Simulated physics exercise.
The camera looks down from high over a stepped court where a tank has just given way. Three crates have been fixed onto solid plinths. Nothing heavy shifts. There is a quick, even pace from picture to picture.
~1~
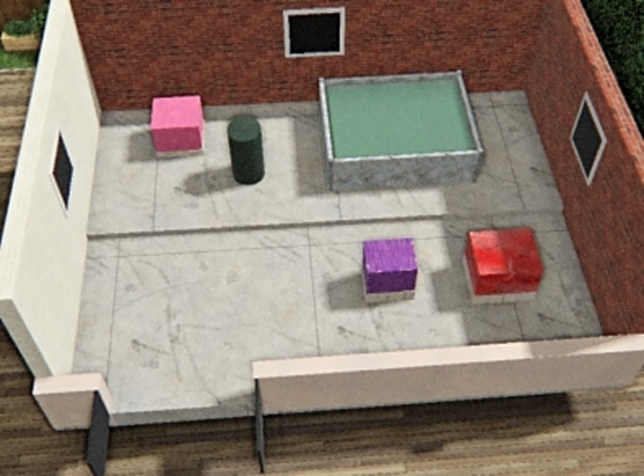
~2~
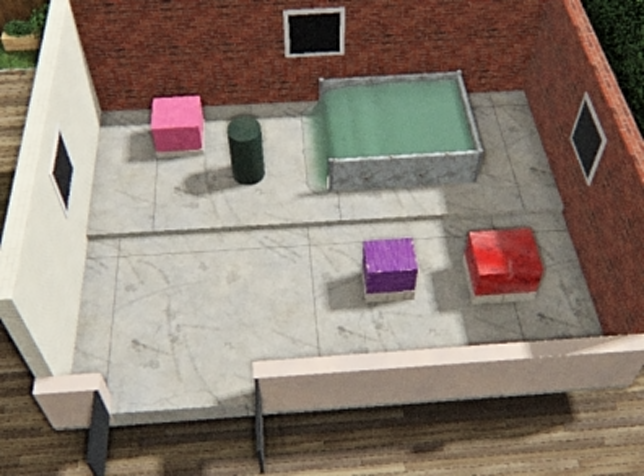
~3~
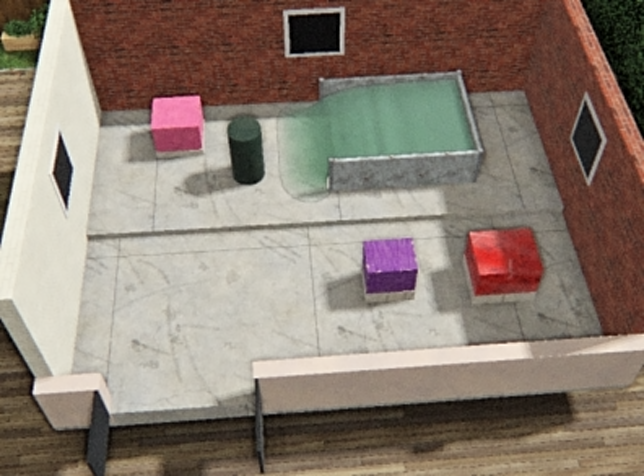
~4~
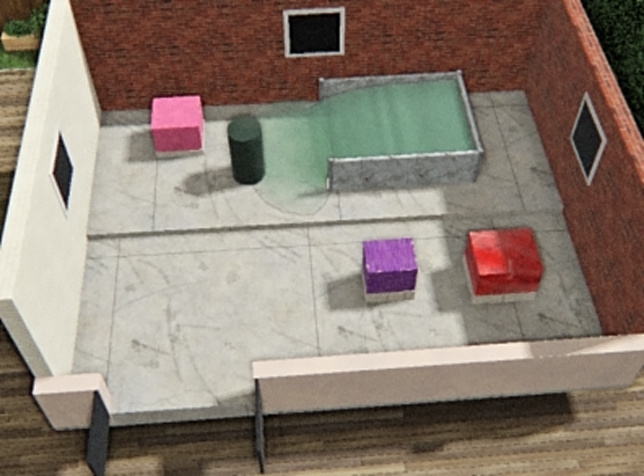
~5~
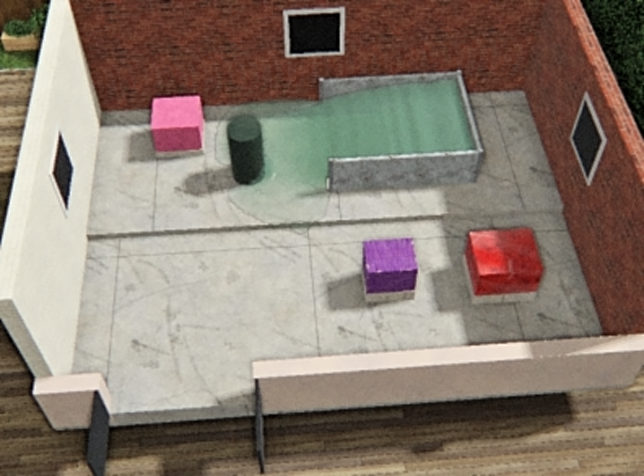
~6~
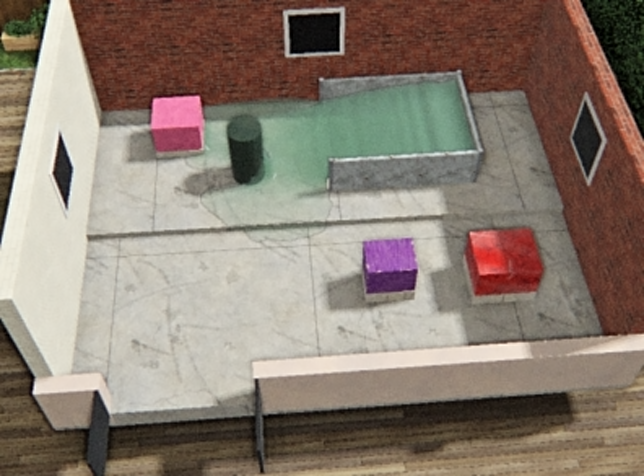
Green water pouring from the open left side of a stone tank, spreading across a pale court floor and around a dark cylinder.
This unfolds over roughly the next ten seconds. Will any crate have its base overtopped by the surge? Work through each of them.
Each in turn: The purple crate is spared, the red crate is spared, the pink crate is overtopped.
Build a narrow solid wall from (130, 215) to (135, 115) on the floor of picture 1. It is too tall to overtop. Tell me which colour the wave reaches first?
It's the pink-painted one.
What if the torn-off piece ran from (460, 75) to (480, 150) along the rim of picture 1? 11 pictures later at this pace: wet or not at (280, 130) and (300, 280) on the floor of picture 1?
Waterless, waterless.
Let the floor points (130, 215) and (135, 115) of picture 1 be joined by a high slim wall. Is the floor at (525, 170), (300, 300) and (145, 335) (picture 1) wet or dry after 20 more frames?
Taking the three spots in order: Spared, soaked, soaked.
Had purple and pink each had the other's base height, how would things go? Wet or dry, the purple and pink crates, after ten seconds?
Purple crate: Stays clear; pink crate: Is reached.
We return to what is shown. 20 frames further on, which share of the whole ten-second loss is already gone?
About 5 per cent.
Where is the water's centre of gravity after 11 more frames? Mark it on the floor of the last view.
I would point to (291, 156).
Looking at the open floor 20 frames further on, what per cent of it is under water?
I reckon around 60 %.
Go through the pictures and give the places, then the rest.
The first picture shows the tank at (398, 118) is whole and still.
In the second picture, water pours out at (328, 139) and has run to (316, 107).
In the third picture, water pours out at (328, 141) and has run to (299, 104).
In the fourth picture, the front is at (266, 105), out from the gap at (328, 142).
In the fifth picture, water pours out at (328, 142) and has run to a hidden place.
In the sixth picture, water pours out at (328, 142) and has run to a hidden place.
A moment on, water covers 25 % of the floor; the purple crate not reached, the red crate not reached, the pink crate water round its plinth.
Next, water covers 45 % of the floor; the purple crate not reached, the red crate not reached, the pink crate water round its plinth.
Then, water covers 60 % of the floor; the purple crate not reached, the red crate not reached, the pink crate water round its plinth.
Later, water covers 70 % of the floor; the purple crate water round its plinth, the red crate not reached, the pink crate water round its plinth.
In the end, water covers 85 % of the floor; the purple crate stayed above the water, the red crate stayed above the water, the pink crate was topped.
